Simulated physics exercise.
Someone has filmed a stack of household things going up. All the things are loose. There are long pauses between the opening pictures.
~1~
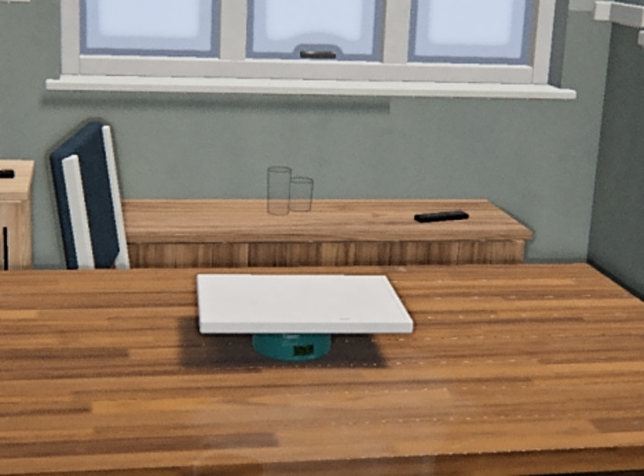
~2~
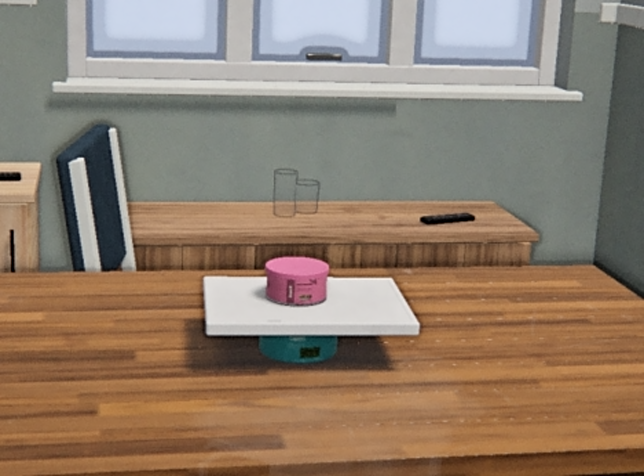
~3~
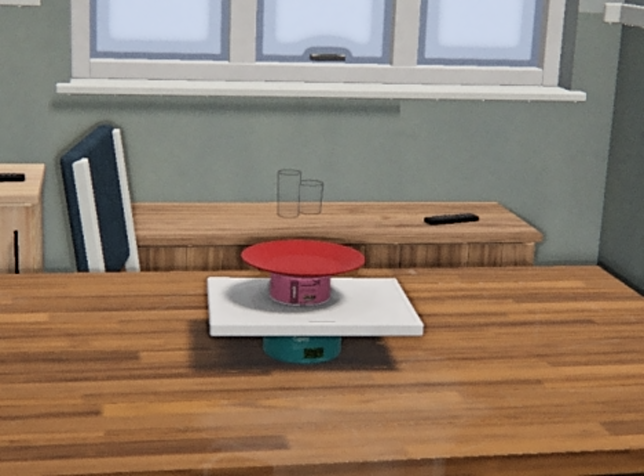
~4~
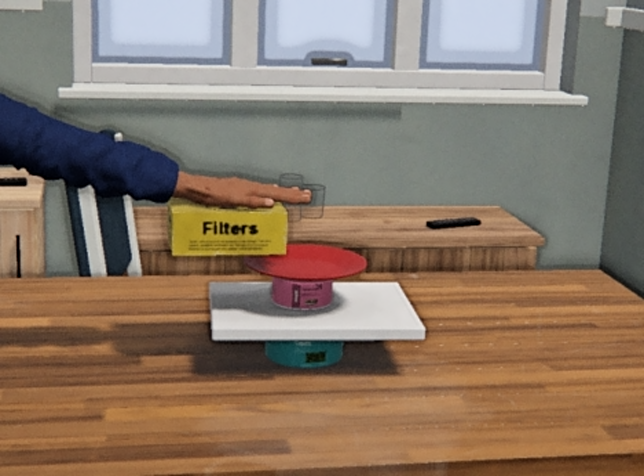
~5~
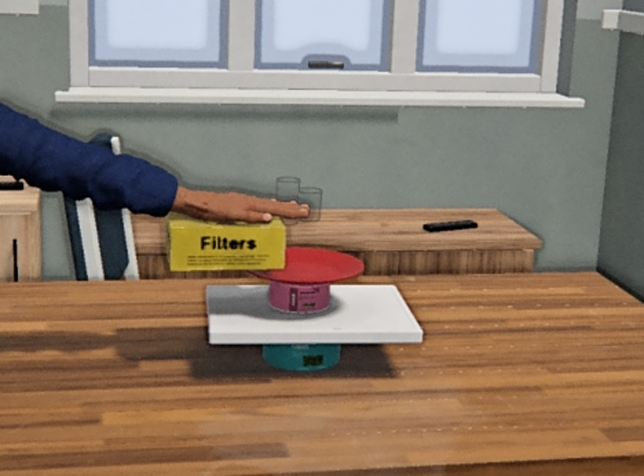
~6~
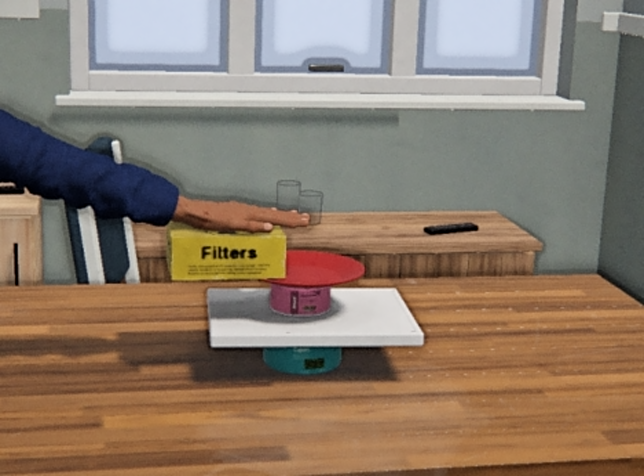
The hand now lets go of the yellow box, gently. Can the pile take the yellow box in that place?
In the end the pile loses its balance.
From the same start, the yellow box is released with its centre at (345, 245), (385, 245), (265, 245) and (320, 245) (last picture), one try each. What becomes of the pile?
First, it keeps its balance; second, it loses its balance; third, it holds; fourth, it holds.
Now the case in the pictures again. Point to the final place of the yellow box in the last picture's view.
At about (61, 347).
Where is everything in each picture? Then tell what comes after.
The last thing is not in view yet, in the first frame.
The last thing is not in view yet; white tray (306, 305), in the second frame.
The last thing is not in view yet; red plate (303, 262), in the third frame.
Coming down; yellow box (225, 223); white tray (312, 310), in the fourth frame.
Coming down; yellow box (224, 238); red plate (302, 269), in the fifth frame.
Set down, still held; yellow box (224, 247); white tray (310, 316), in the sixth frame.
Then, 0.40 s after the last picture, yellow box now fallen.
Then, 0.60 s after the last picture, things are still on the move.
At rest, fallen, yellow box; the other 4 in place. Seen from the same camera at the end, yellow box near (61, 347). The pile comes apart.
